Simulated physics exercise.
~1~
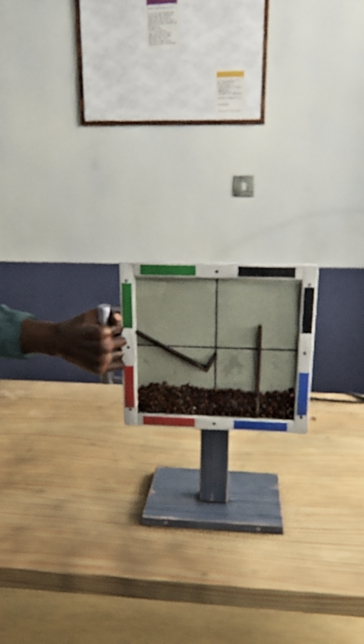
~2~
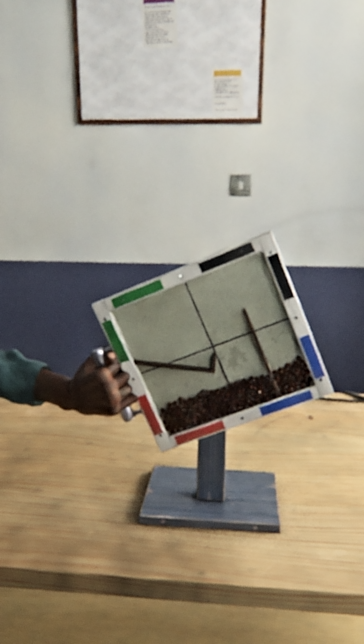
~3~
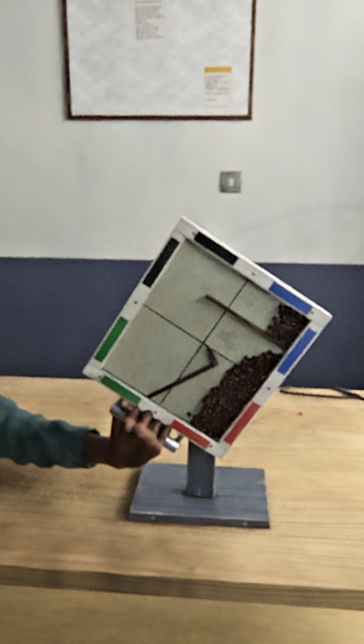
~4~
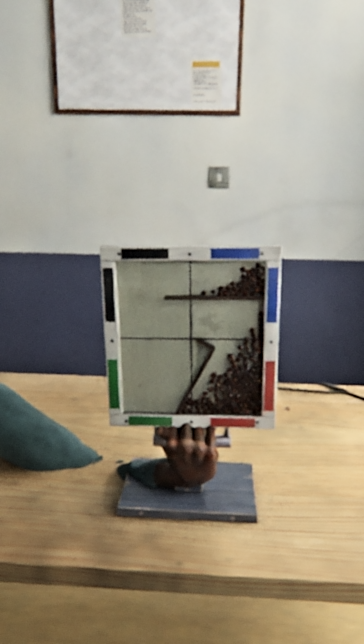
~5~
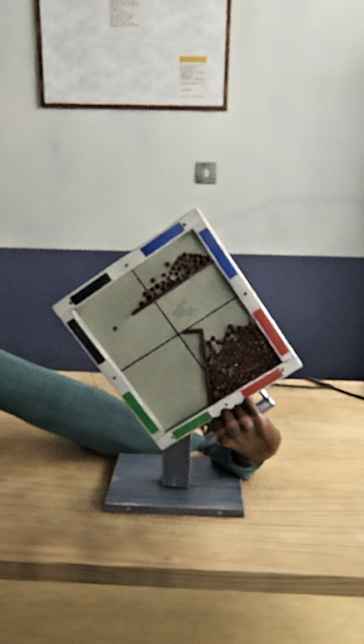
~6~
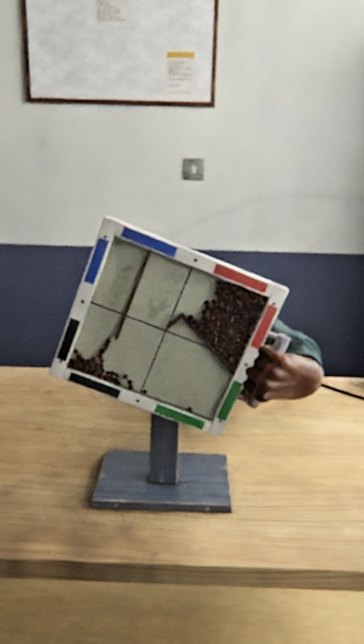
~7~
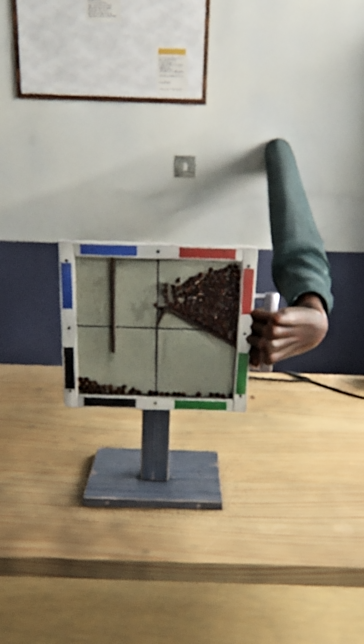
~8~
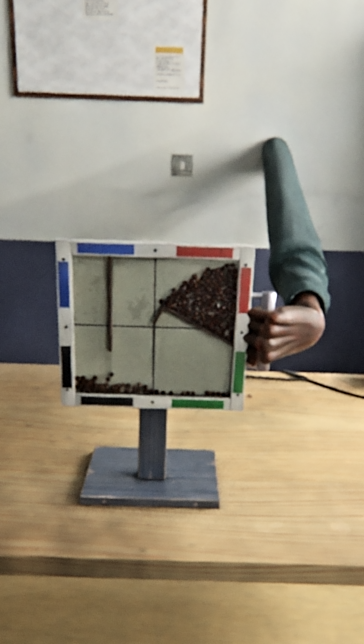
On a wooden table, a hand turns a clear-faced case upside down, leaving most dark pellets by red.
